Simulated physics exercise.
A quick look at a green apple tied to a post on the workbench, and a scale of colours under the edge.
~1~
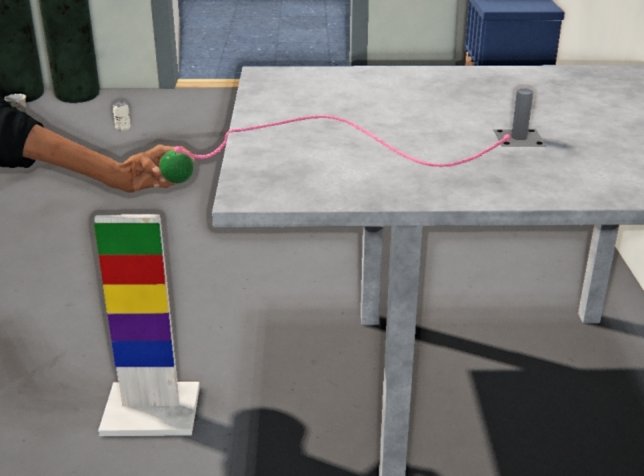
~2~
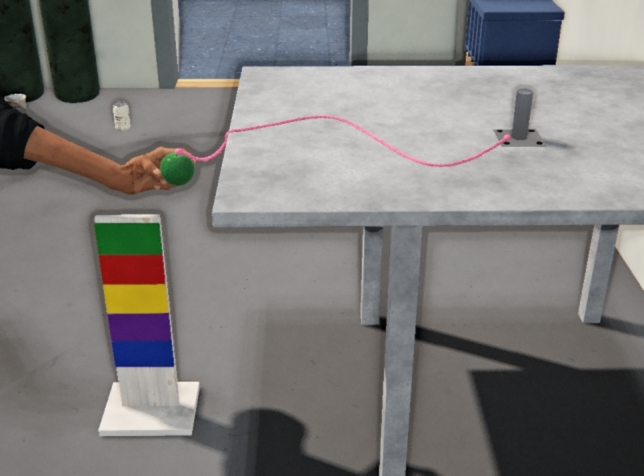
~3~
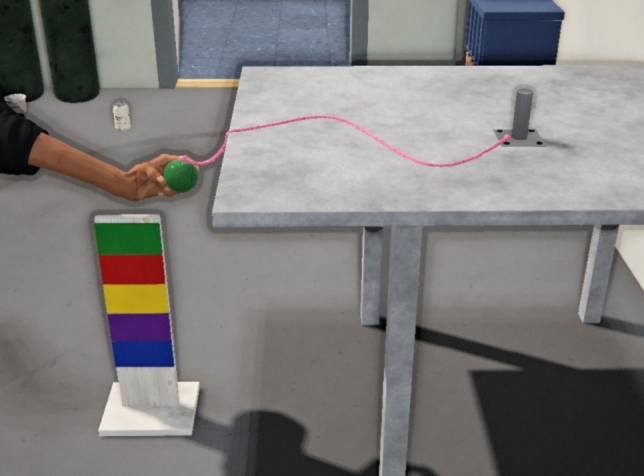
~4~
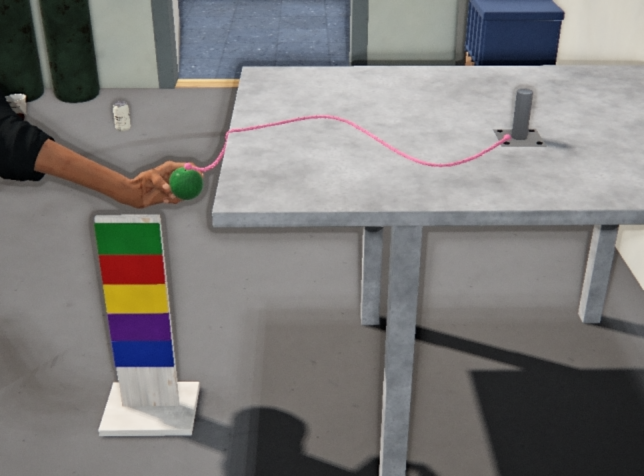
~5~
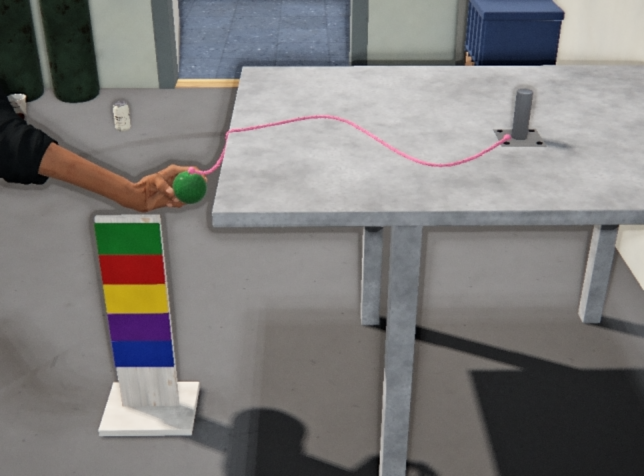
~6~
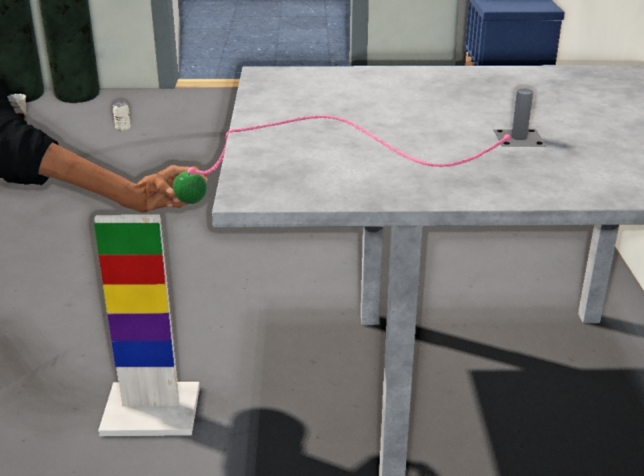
Beside a grey table, a hand holding a green ball on a pink string shifts slightly right and down.
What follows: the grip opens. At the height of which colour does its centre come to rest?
The shoelace holds its middle at yellow.
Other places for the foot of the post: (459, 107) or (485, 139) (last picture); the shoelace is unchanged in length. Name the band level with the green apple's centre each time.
Try by try: Purple; purple.
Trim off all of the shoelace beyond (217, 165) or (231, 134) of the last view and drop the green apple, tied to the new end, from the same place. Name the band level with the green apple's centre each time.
It would be red; green.
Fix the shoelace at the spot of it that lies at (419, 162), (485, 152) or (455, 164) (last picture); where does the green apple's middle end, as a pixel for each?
Near (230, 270), (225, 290) and (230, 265).
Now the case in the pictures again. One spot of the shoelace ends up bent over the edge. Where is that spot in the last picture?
Near (321, 117).
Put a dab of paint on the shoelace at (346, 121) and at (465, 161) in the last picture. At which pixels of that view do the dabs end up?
Near (258, 144) and (431, 139).
Soon after, apple near (245, 278); level with red.
Then, apple near (220, 309); level with yellow.
At rest, apple near (225, 310); level with yellow. At yellow.
